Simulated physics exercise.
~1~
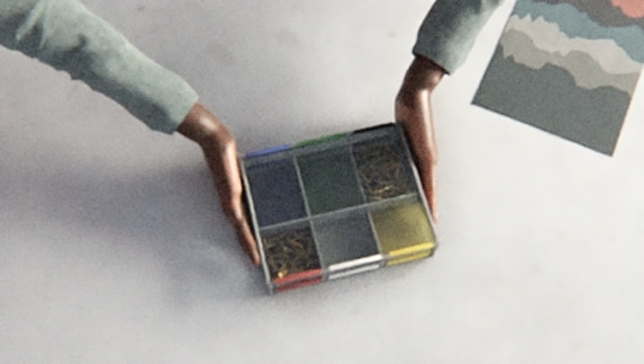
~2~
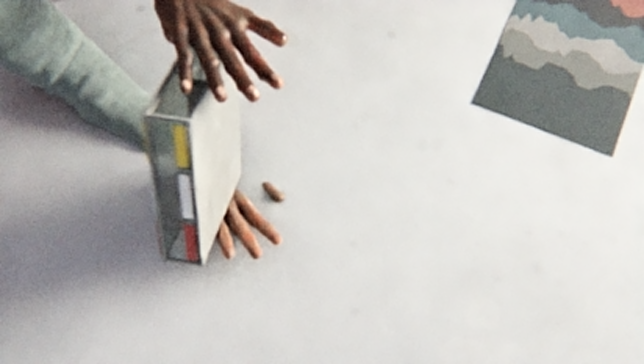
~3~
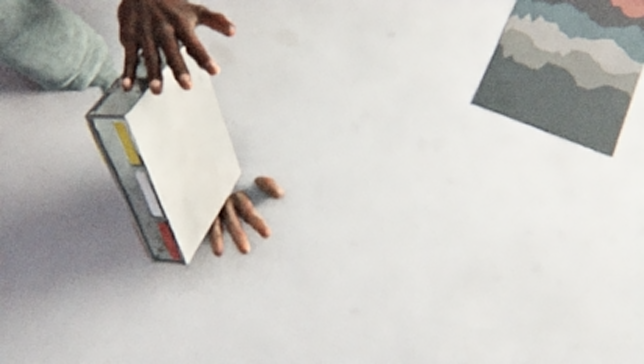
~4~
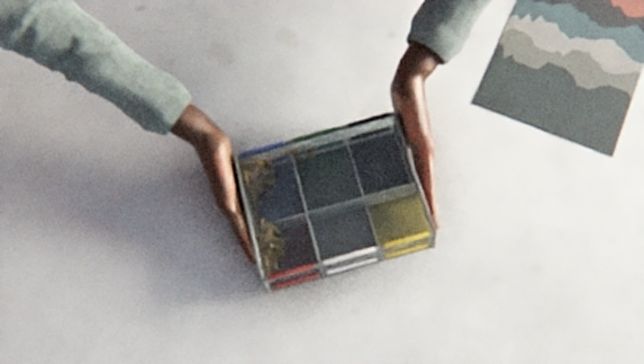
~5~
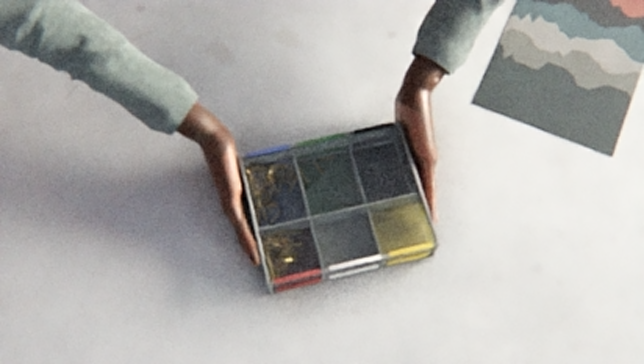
Two hands tip a clear-lidded box onto its side, then lay it flat again.
